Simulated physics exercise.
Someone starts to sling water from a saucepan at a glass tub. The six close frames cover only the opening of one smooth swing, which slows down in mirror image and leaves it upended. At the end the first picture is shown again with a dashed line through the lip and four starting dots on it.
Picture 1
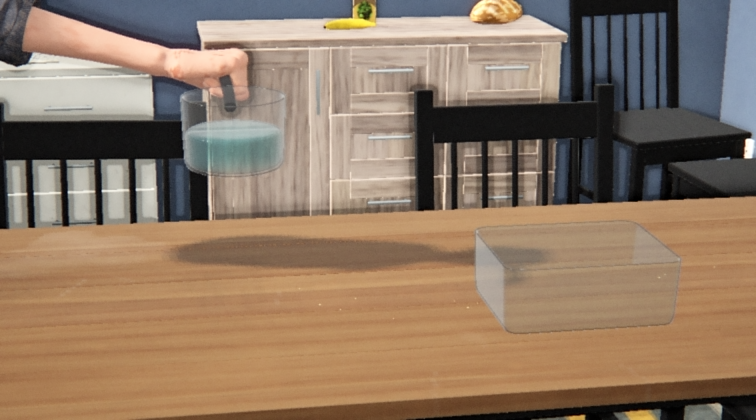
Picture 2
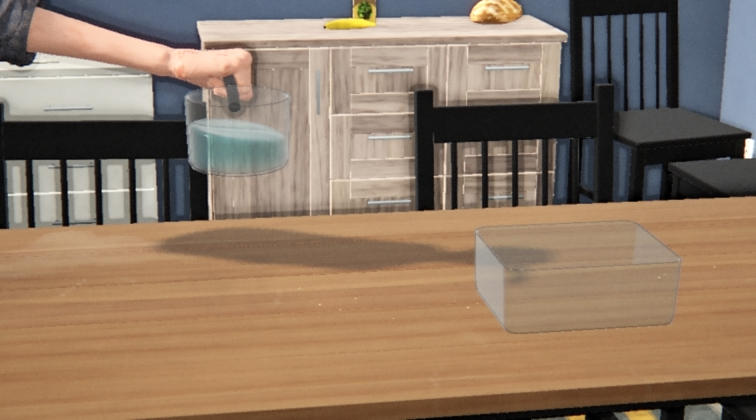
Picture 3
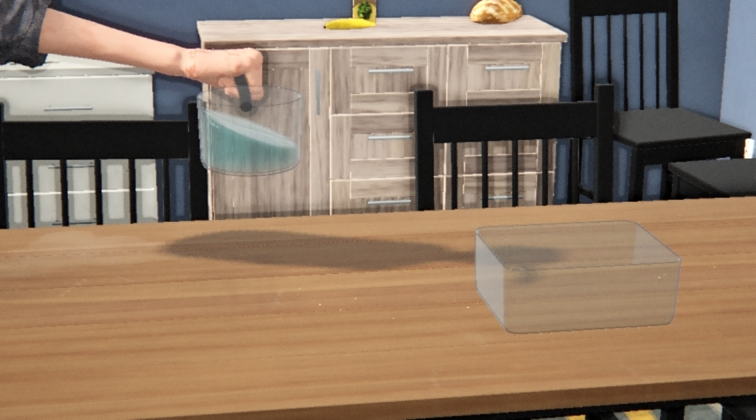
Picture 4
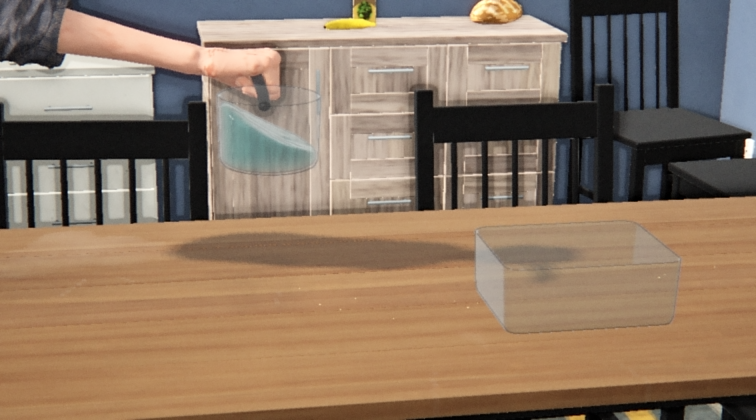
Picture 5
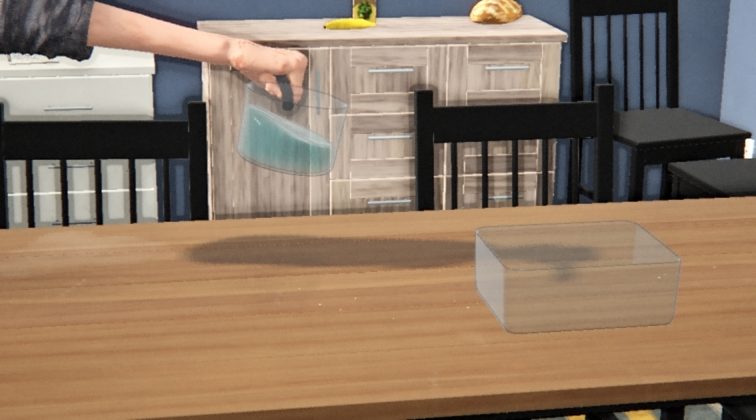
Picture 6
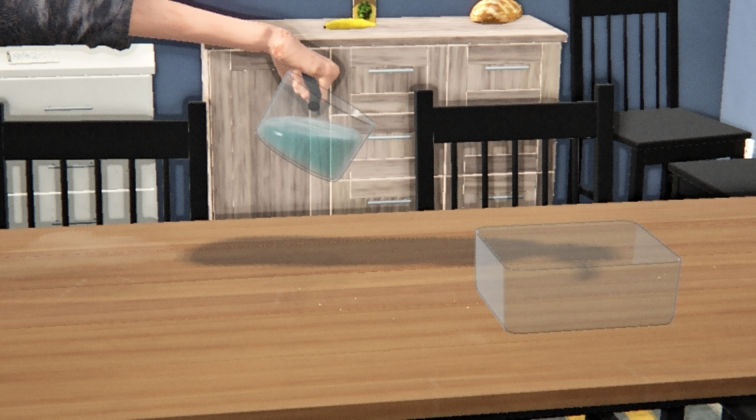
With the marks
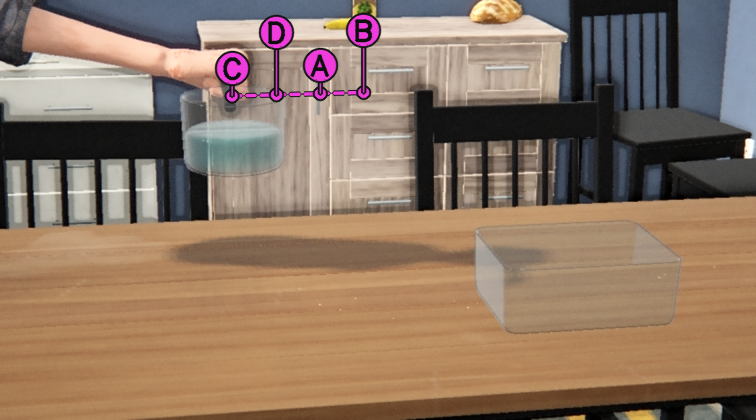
A hand reaching in from the upper left holds a clear pan of blue-green water above a wooden table, seen from a fixed, slightly raised view in a dining room. A clear, empty rectangular tub sits at right on the table, with black chairs, a pale wood cabinet and blue walls behind. The hand carries the pan rightward, the water sloshing and slanting inside, then tilts it toward the right.
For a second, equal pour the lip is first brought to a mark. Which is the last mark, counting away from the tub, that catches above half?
That is spot A.
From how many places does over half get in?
Two of the four.
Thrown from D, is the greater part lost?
Yes.
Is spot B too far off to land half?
No.
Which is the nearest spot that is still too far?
D.
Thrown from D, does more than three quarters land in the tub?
No, it does not.
On the marked copy, A at (320, 93); B at (363, 92); C at (232, 96); D at (276, 94).
With A, about 65 % lands in the tub, 20 % falls short and 15 % goes beside or beyond.
With B, about 69 % lands in the tub, 9 % falls short and 22 % goes beside or beyond.
With C, about 0 % lands in the tub, 99 % falls short.
With D, about 26 % lands in the tub, 67 % falls short and 6 % goes beside or beyond.
